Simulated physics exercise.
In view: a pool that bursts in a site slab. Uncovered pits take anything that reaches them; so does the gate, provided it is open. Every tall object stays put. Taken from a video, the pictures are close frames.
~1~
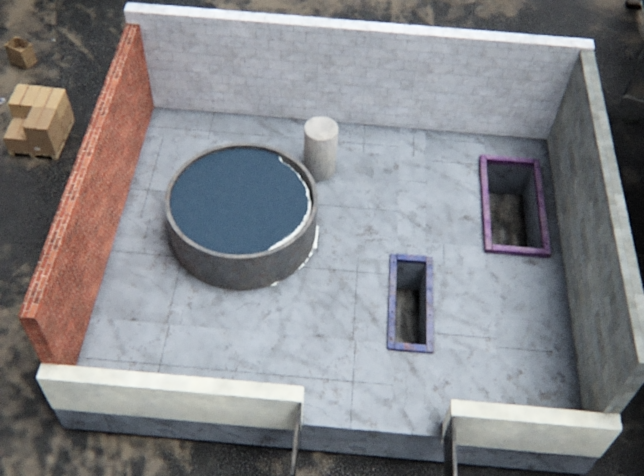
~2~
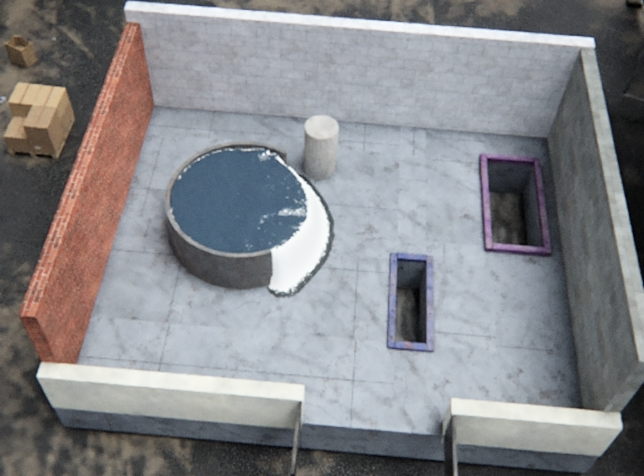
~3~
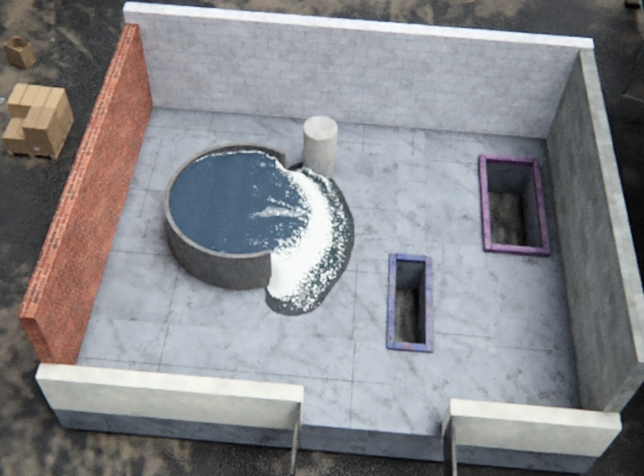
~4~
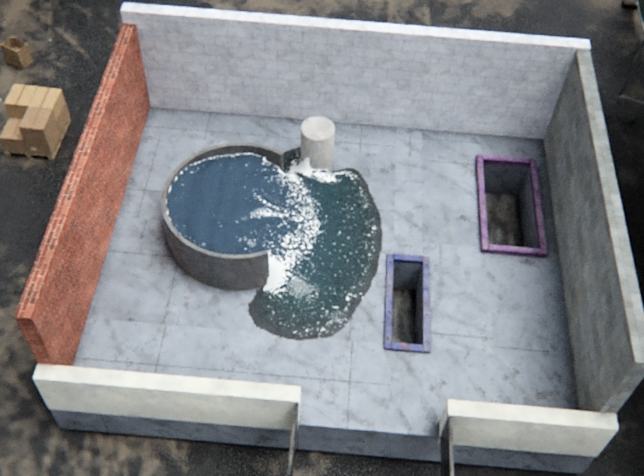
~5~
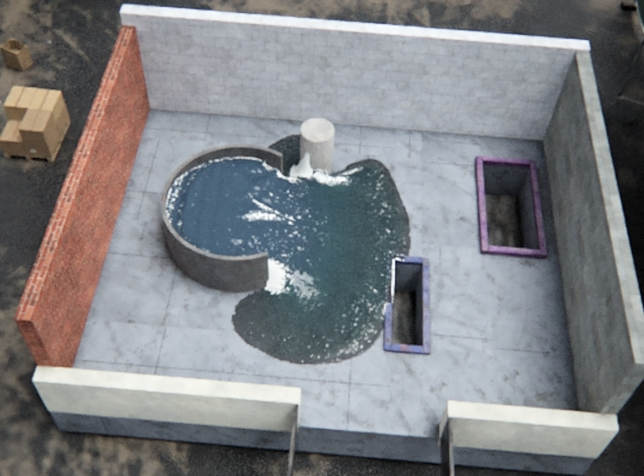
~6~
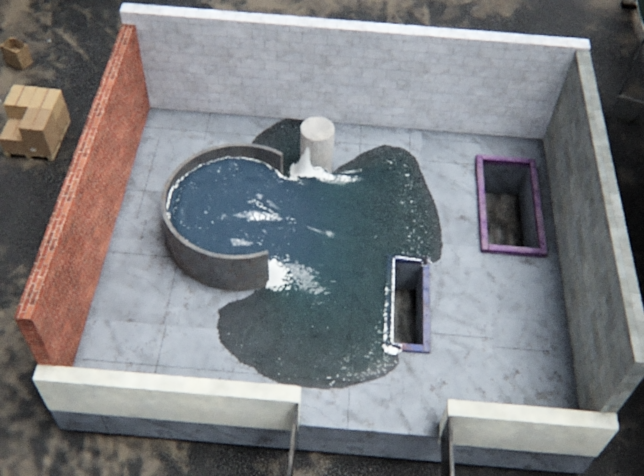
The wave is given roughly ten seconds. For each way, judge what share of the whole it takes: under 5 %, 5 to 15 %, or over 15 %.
Shares: The gate takes 5 to 15 %; the purple pit takes over 15 %; the blue pit takes over 15 %.
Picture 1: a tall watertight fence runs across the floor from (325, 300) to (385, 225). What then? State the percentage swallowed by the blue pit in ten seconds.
Blue: About 0 %.
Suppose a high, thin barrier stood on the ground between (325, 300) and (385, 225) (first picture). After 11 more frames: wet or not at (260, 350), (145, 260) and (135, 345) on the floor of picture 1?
Same order as asked - soaked, unsoaked, unsoaked.
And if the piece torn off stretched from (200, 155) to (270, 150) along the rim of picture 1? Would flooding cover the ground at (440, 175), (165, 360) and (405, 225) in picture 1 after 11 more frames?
Spot by spot: Soaked through, then unaffected, then unaffected.
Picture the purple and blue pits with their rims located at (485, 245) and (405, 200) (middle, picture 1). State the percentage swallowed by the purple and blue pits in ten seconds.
I reckon purple ends up with 14 percent and blue with 30 percent.
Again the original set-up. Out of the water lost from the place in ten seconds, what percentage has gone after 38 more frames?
Around 90 % of the total, roughly.
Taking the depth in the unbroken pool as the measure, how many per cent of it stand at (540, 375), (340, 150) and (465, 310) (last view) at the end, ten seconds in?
About 8, 6, 6 %.
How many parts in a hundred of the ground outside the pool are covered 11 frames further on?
It comes to roughly 55 in a hundred.
A moment on, water covers 50 % of the floor; the gate 1 %, the purple pit 2 %, the blue pit 8 %.
Next, water covers 55 % of the floor; the gate 3 %, the purple pit 10 %, the blue pit 16 %.
Then, water covers 60 % of the floor; the gate 5 %, the purple pit 19 %, the blue pit 22 %.
Later, water covers 65 % of the floor; the gate 8 %, the purple pit 21 %, the blue pit 24 %.
In the end, water covers 90 % of the floor; the gate 12 %, the purple pit 21 %, the blue pit 25 %.
